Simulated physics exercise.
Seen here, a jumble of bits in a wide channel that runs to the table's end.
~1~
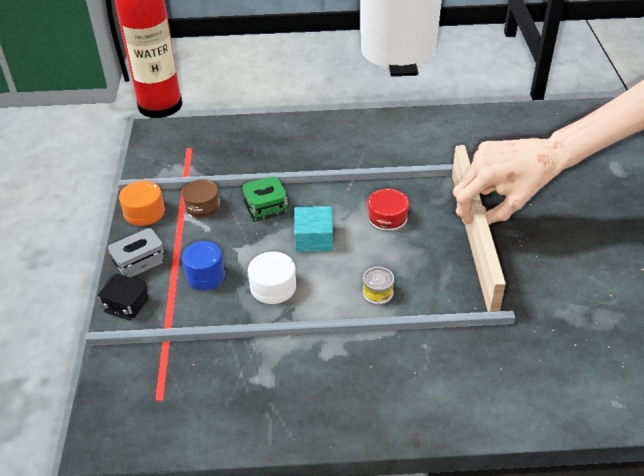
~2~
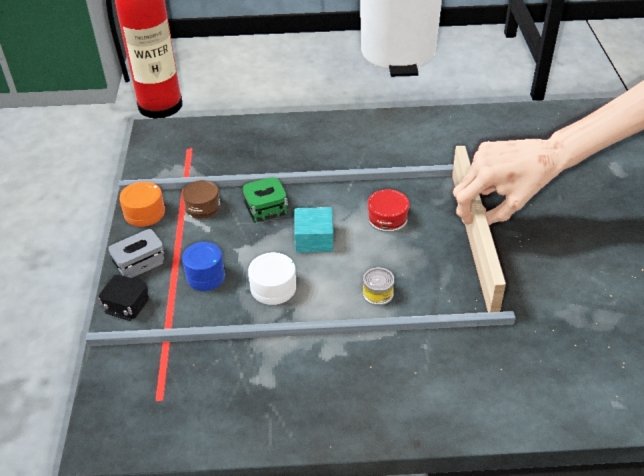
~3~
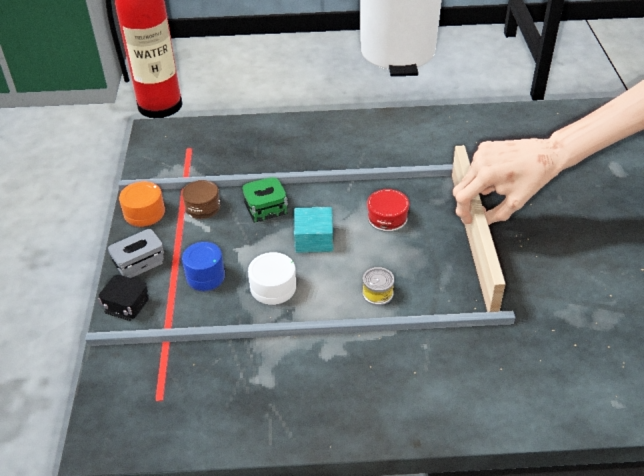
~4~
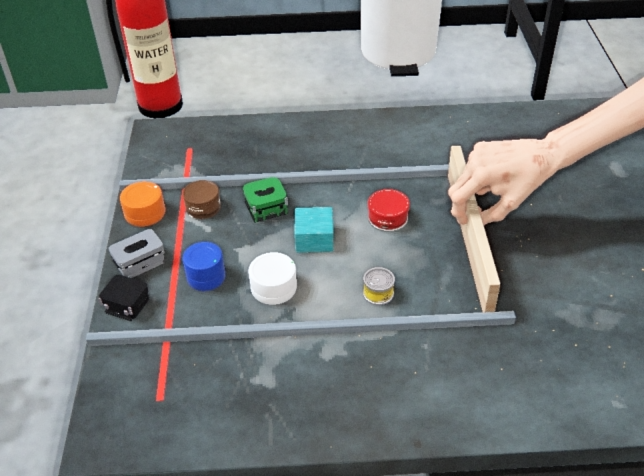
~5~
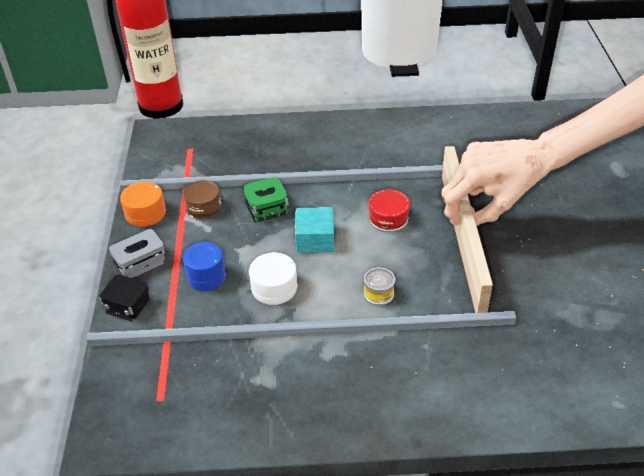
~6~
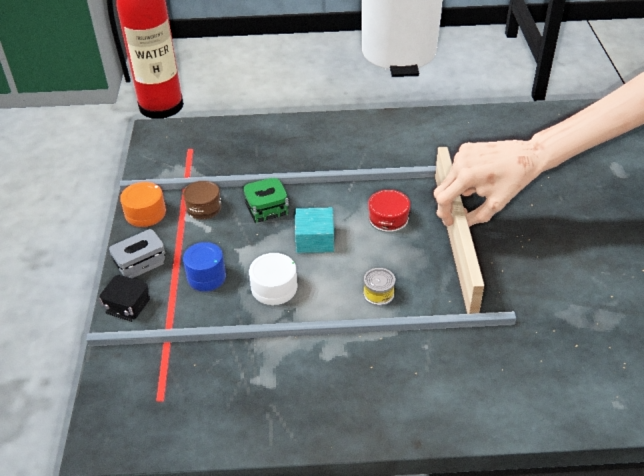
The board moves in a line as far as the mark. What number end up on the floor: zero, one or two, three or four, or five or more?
The number that fall off is one or two.
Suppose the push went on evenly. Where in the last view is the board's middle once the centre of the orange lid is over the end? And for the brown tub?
Near (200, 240) and (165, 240).
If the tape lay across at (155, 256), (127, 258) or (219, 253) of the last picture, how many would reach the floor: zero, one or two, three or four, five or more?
Taking them in turn, three to four; five or more; zero.
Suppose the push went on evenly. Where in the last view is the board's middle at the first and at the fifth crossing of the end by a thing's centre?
First at (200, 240), next at (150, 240).
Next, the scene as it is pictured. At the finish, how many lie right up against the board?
4 of them.
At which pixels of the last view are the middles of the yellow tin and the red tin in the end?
First (154, 306), then (159, 223).
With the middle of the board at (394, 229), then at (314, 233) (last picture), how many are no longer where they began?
The counts are 1 and 5.
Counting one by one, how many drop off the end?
Exactly 2.
Soon after, none off yet; black case at rest near (126, 299); orange lid at rest near (143, 204); grey case at rest near (138, 255).
Then, none off yet; black case at rest near (126, 299); orange lid moved a little near (128, 206); grey case moved a little near (121, 248).
At rest, the number that fall off is one or two; fallen, grey case and orange lid.
